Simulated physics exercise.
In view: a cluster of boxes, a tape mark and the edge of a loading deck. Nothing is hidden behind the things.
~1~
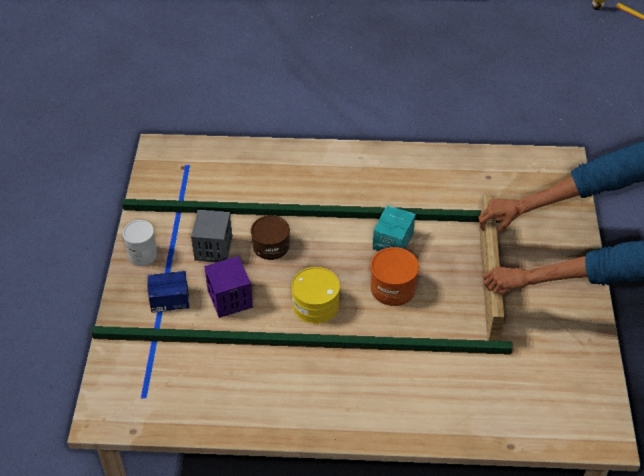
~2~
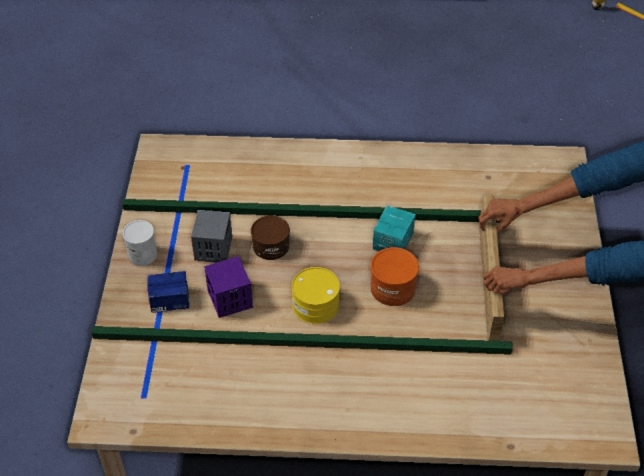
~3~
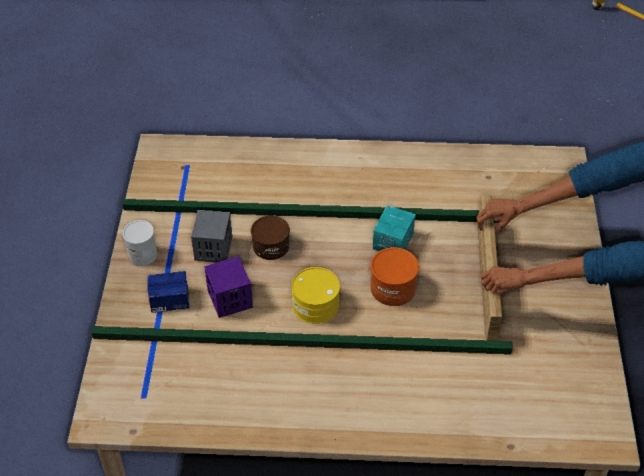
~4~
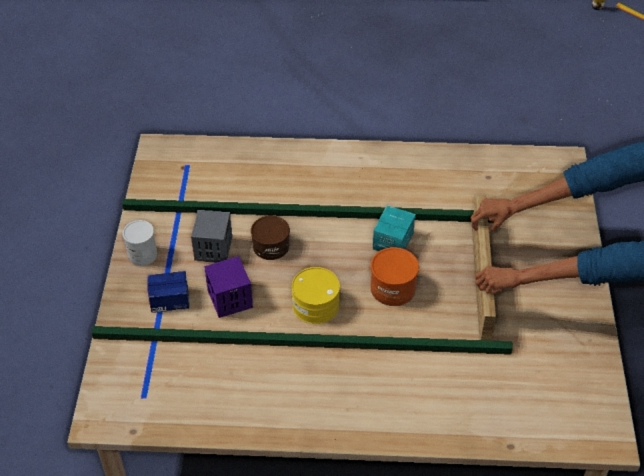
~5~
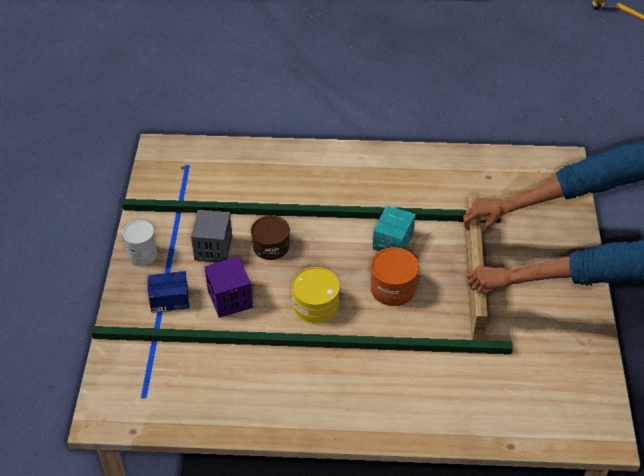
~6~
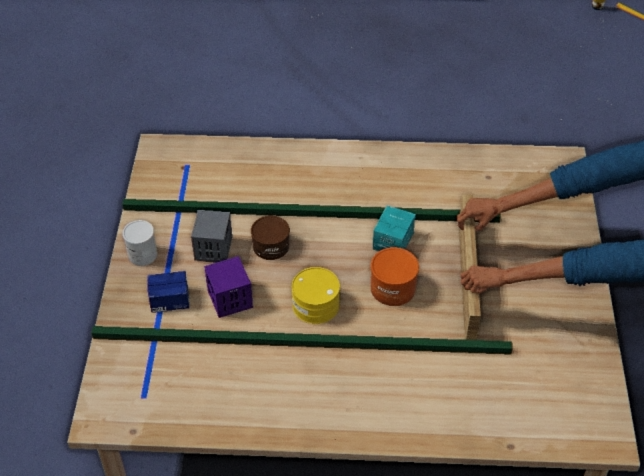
On a wooden table, two hands slowly sliding a plank slightly left between green rails, the boxes and round pails staying still.
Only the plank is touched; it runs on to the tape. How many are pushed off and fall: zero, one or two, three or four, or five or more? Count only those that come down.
Here the number that fall off is three or four.
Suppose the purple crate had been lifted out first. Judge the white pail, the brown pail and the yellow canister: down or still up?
The white pail falls, the brown pail holds on, the yellow canister holds on.
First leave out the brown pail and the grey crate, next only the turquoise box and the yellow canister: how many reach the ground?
It would be 1 and 1.
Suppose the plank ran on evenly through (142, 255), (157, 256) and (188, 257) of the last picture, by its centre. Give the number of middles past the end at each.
It would be 5, 5 and 3.
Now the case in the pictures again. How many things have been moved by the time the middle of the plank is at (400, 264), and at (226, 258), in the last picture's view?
The counts are 2 and 8.
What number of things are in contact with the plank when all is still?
That makes 3.
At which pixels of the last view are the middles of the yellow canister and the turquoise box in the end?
The yellow canister at (135, 300), the turquoise box at (158, 227).
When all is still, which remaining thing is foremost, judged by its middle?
The purple crate ends nearest.
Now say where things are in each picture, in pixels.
White pail (141, 244); blue parcel (168, 292); grey crate (212, 236); plank (491, 267); tape (168, 270), in the first frame.
Blue parcel (168, 292); turquoise box (394, 232), in the second frame.
Grey crate (212, 237); brown pail (271, 238), in the third frame.
White pail (141, 244); purple crate (229, 287), in the fourth frame.
Blue parcel (168, 292); orange pail (394, 277), in the fifth frame.
White pail (141, 244); blue parcel (168, 292); grey crate (212, 237); plank (469, 266); tape (168, 270), in the sixth frame.
Soon after, none off yet; white pail at rest near (141, 244); blue parcel at rest near (168, 292); grey crate at rest near (212, 237).
In the end, the number that fall off is three or four; gone, grey crate, blue parcel and white pail.
